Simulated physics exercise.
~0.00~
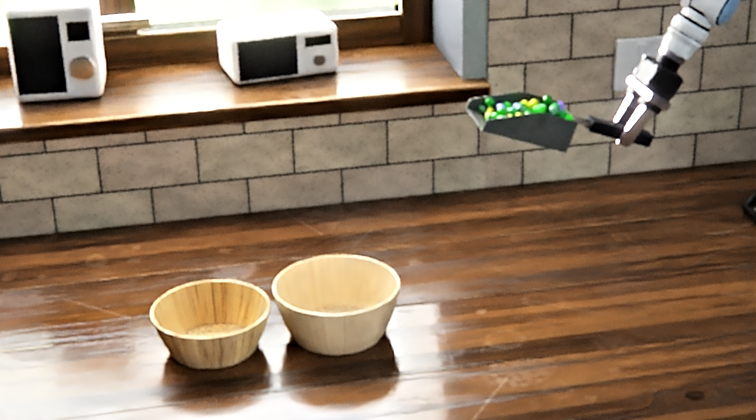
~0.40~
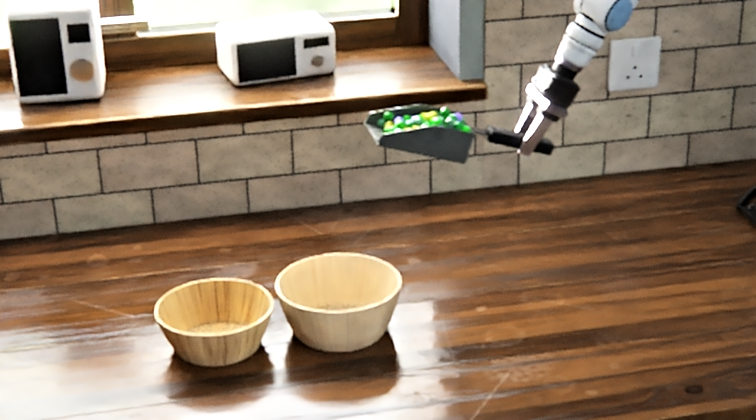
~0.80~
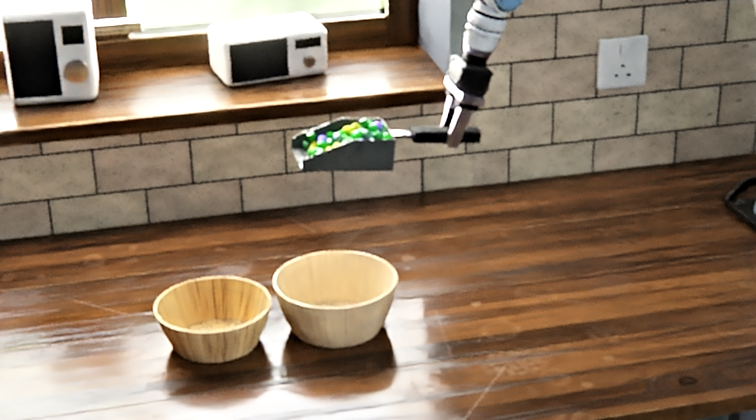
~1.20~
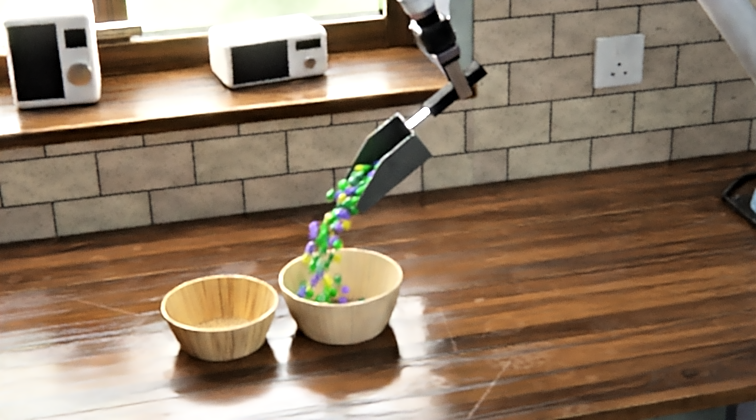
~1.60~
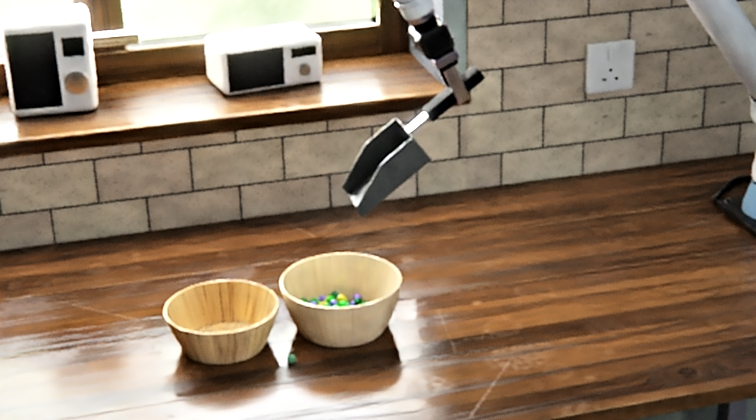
A robotic arm holds a dark grey scoop heaped with small round green, yellow, purple and blue sweets above a glossy brown wooden counter, seen from slightly above. Two empty pale wooden bowls stand at the left, the right one larger, before a tiled wall and a windowsill holding two white appliances. The arm carries the scoop leftwards until it hangs above the larger bowl. It then tips the scoop steeply, and the sweets pour down in a colourful stream into that bowl. Finally the emptied scoop stays tilted, with the sweets in the larger bowl and a stray green one on the counter.
